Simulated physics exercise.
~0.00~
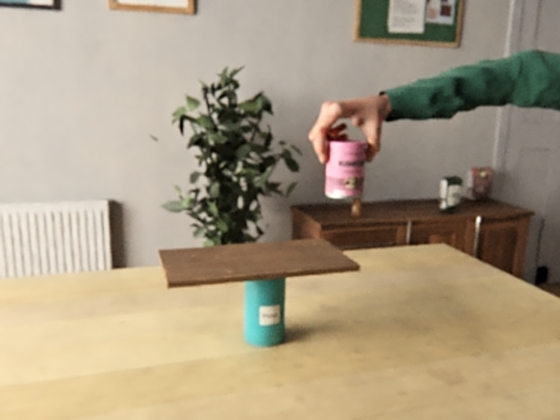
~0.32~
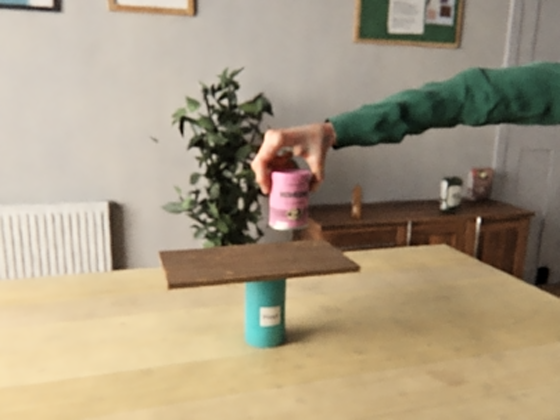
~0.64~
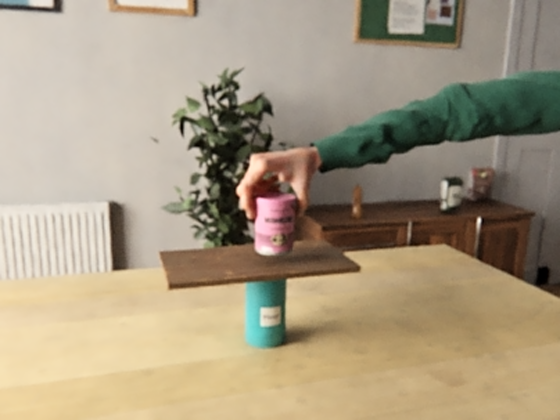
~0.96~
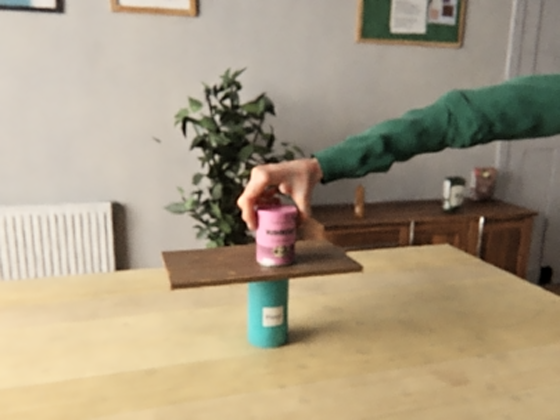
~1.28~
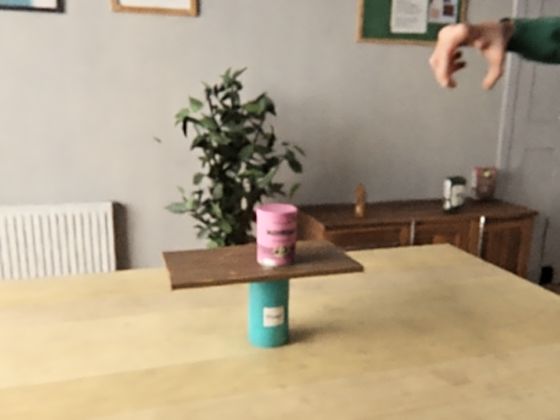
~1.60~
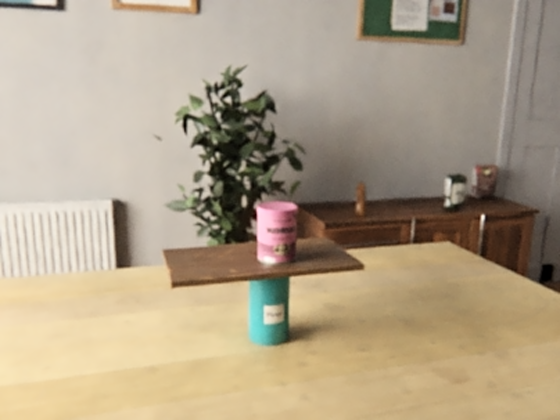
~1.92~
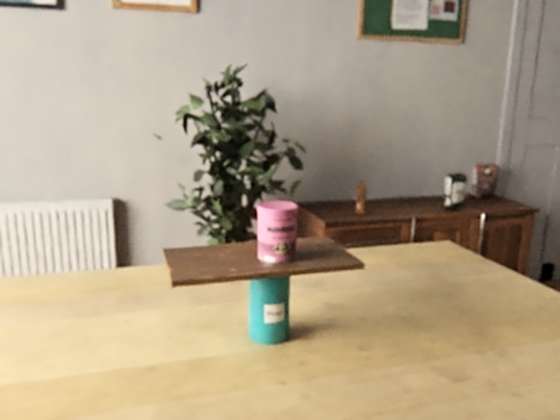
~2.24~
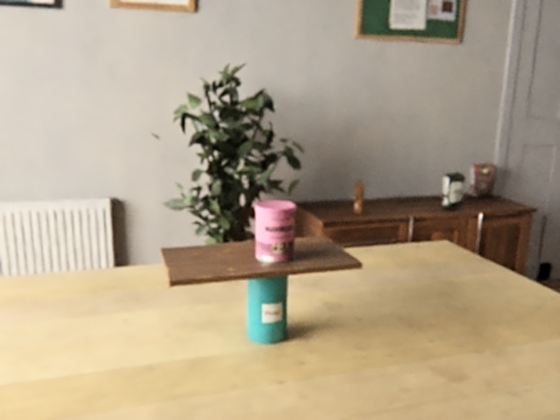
In a room with a leafy plant behind a wooden table, a hand lowered a pink tin onto a brown board balanced on a turquoise jar, then let go and drew away to the right, and the little tower stayed standing.
